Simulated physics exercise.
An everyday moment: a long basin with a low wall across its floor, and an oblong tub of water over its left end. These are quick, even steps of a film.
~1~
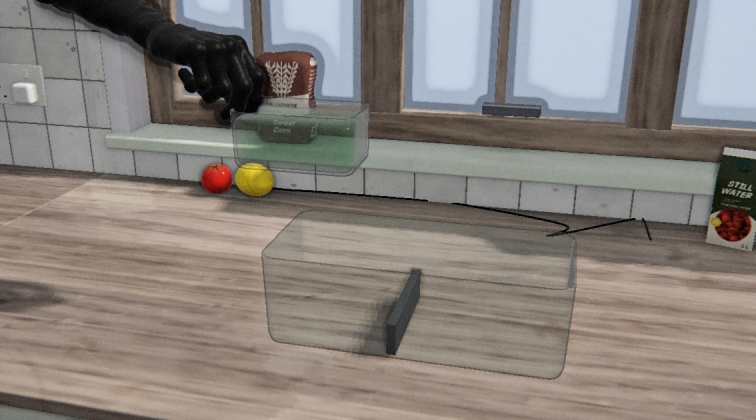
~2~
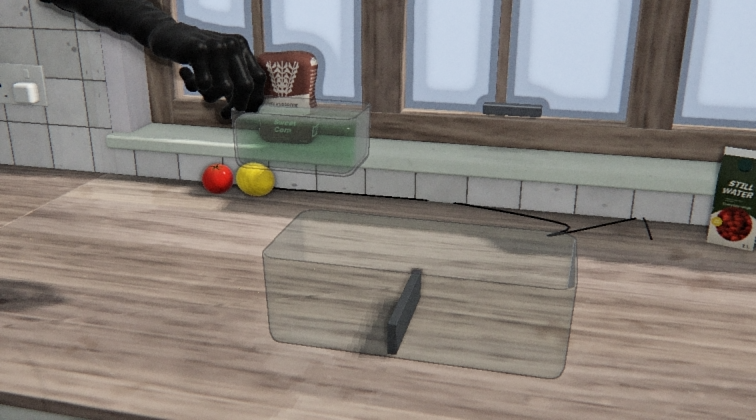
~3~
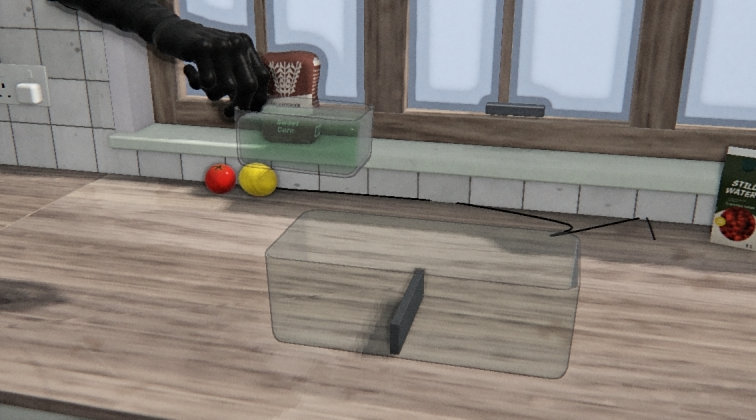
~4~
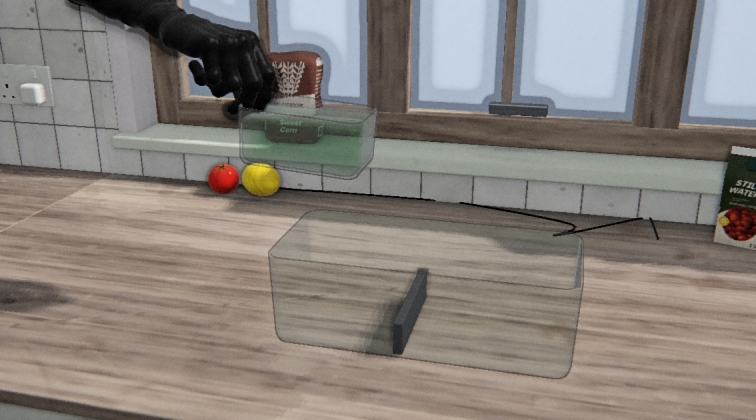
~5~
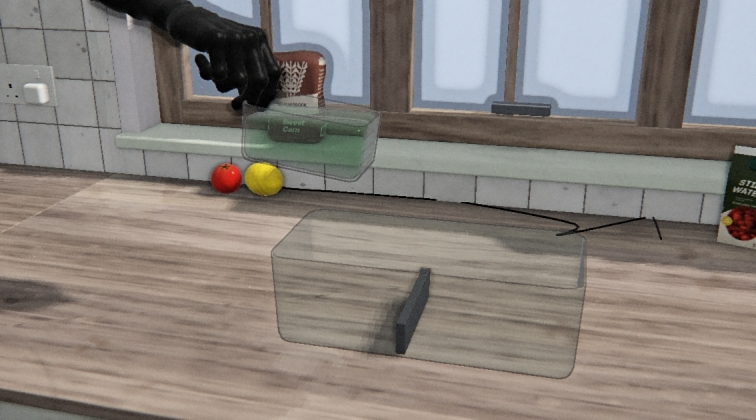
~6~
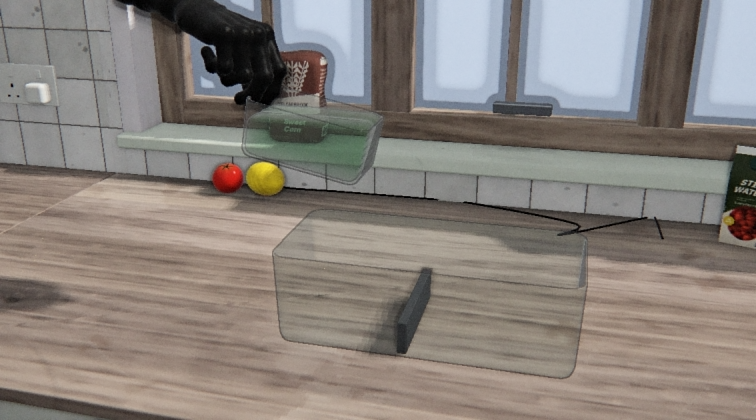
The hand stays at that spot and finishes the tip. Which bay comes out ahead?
The right part.
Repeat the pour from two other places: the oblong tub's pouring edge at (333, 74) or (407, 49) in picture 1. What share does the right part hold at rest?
First some 50, then 90 per cent.
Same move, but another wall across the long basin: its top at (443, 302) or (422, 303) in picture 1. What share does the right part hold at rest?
Roughly 15 per cent, and 55 per cent.
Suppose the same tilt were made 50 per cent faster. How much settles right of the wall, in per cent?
Close to 65 per cent.
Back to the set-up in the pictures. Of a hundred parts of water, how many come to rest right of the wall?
About 70 per cent.
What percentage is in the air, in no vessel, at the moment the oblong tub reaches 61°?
Close to 30 per cent.
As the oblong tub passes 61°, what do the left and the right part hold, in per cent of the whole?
Left about 5, right about 25.
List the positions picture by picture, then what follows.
It leans 0°; its right rim is at (362, 113); the water meets the walls at (247, 112) and (362, 119); the long basin's rim runs from (282, 232) to (575, 262); the wall's top is at (405, 296), in the first frame.
It leans 0°; its right rim is at (363, 113); the water meets the walls at (248, 111) and (362, 119), in the second frame.
It leans 2°; its right rim is at (366, 115); the water meets the walls at (251, 111) and (366, 120), in the third frame.
It leans 4°; its right rim is at (370, 117); the water meets the walls at (255, 111) and (369, 120), in the fourth frame.
It leans 8°; its right rim is at (374, 121); the water meets the walls at (258, 111) and (373, 120), in the fifth frame.
It leans 12°; its right rim is at (376, 125); the water meets the walls at (260, 111) and (377, 121), in the sixth frame.
A moment on, the tilt is 61° and 41 per cent is still to pour, 3 is left of the wall and 24 right of it.
Next, the tilt is 95° and 9 per cent is still to pour, 19 is left of the wall and 67 right of it.
Then the tilt is 105° and 0 per cent is still to pour, 31 is left of the wall and 68 right of it.
Later the tilt is 105° and 0 per cent is still to pour, 32 is left of the wall and 68 right of it.
In the end 32 per cent lies left of the wall, 68 right of it and 1 outside.
